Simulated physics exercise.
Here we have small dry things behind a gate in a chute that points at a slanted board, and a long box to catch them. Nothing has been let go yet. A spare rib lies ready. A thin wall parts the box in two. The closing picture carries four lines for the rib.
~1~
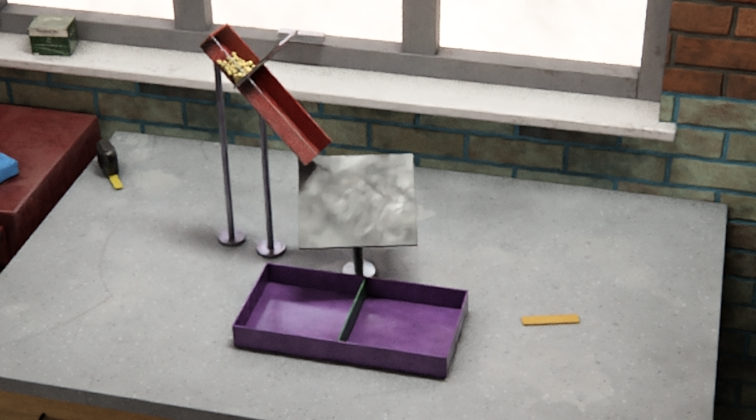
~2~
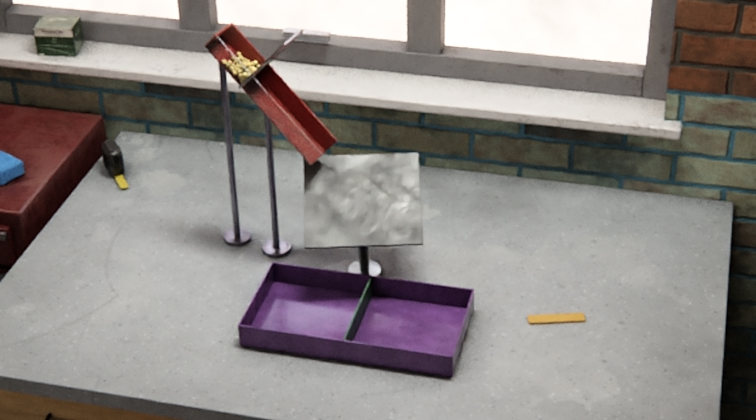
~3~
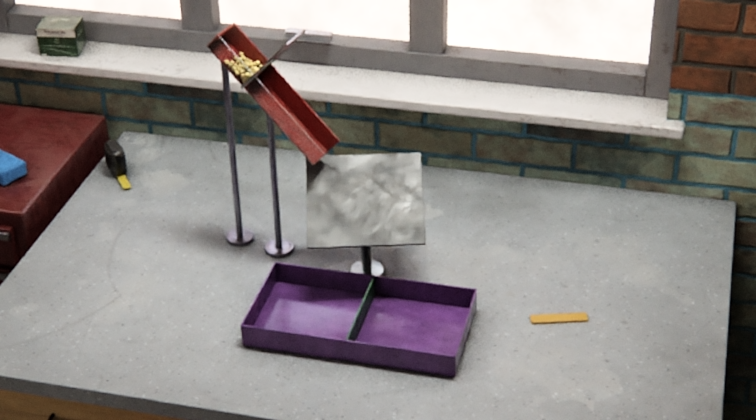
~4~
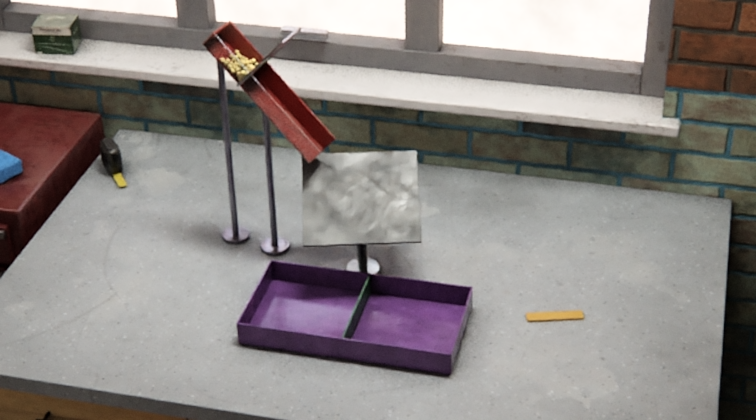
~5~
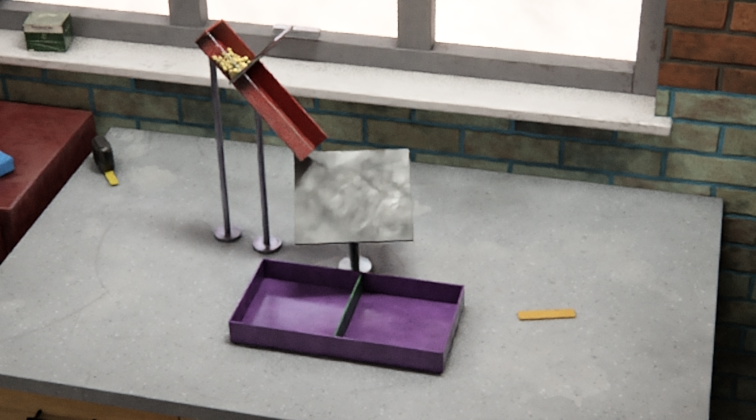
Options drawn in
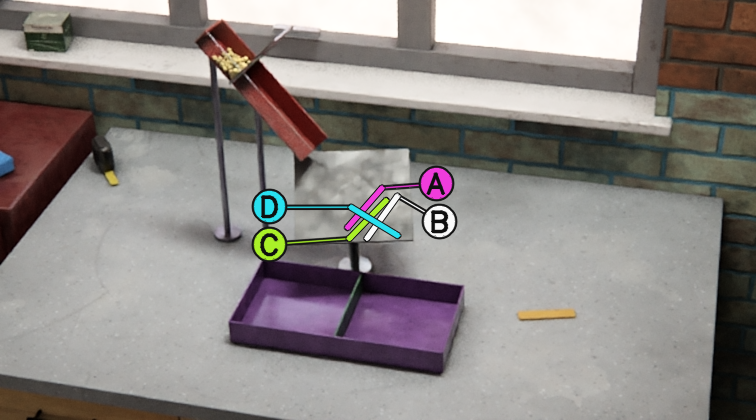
On a grey worktop by a brick wall, yellowish beans sit unmoving in a red chute above a slanted board and purple box.
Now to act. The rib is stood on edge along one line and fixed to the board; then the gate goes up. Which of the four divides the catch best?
B beats the others.
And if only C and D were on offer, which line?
The answer is D.
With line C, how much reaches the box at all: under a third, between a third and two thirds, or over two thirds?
Over two thirds.
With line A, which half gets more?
The left half.
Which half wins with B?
Left.
On the marked copy, line A from (382, 187) to (347, 227); line B from (397, 195) to (366, 238); line C from (386, 200) to (349, 238); line D from (350, 207) to (397, 235).
Choosing A, of what is caught, almost all in the left half, about a tenth in the right.
Choosing B, of what is caught, roughly two thirds in the left half, roughly a third in the right.
Choosing C, of what is caught, almost all in the left half, about a tenth in the right.
Choosing D, of what is caught, roughly a quarter in the left half, the larger part in the right.
